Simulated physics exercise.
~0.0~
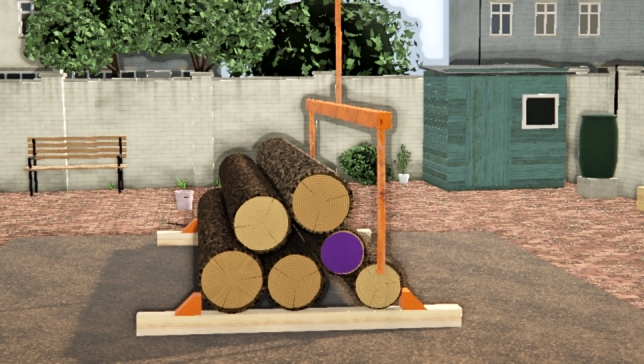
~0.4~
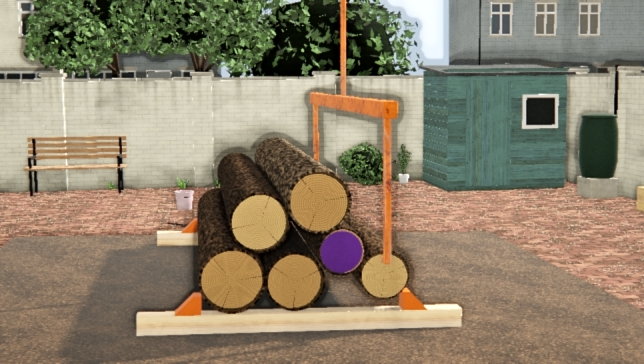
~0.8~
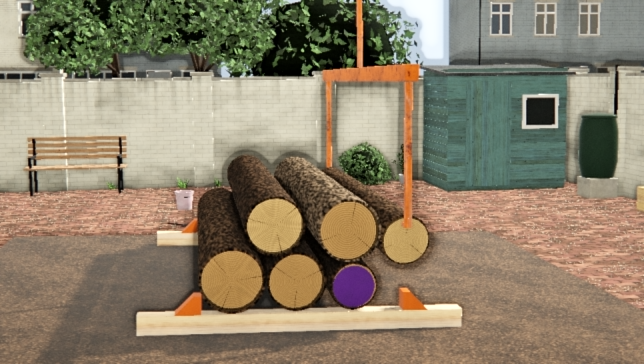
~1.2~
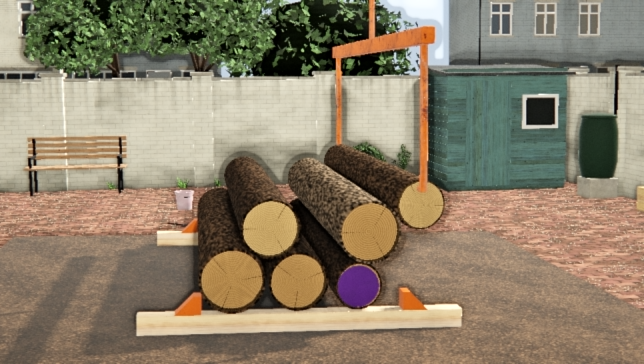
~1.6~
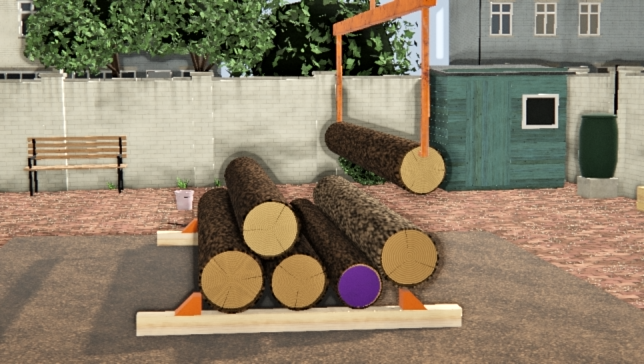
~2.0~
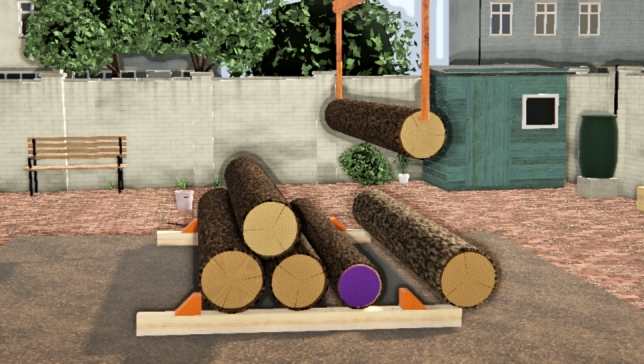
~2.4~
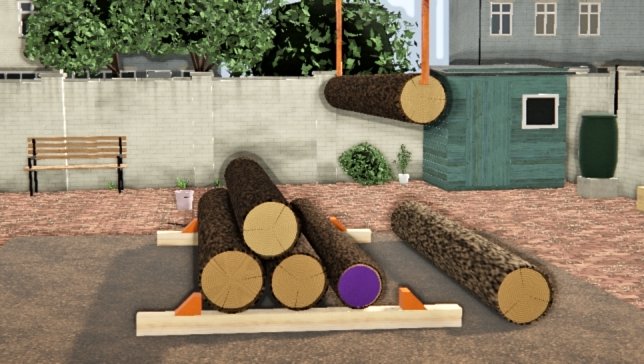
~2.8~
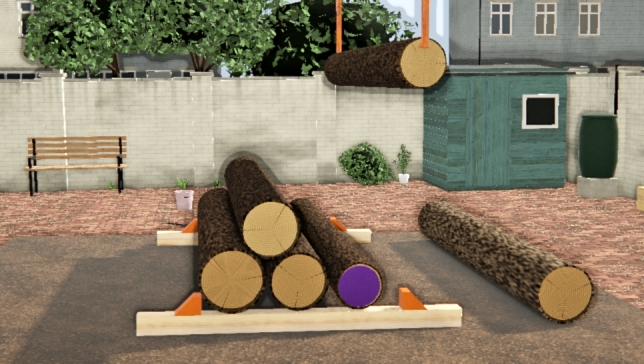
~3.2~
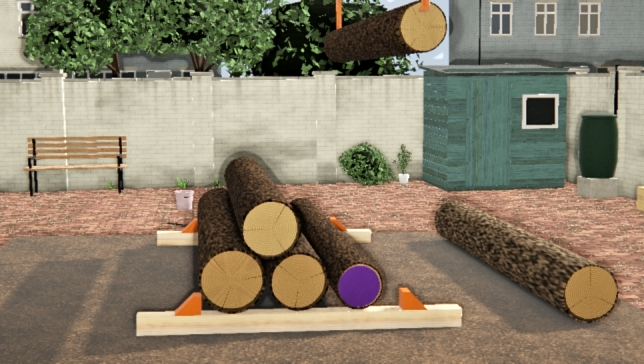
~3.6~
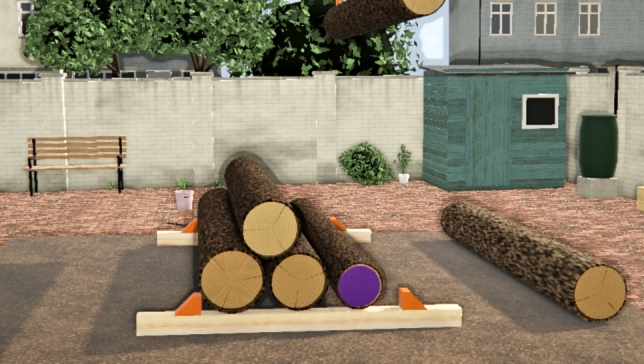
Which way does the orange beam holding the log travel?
The orange beam travels upward, drifting a little to the right early on, until it goes out of sight at the top.
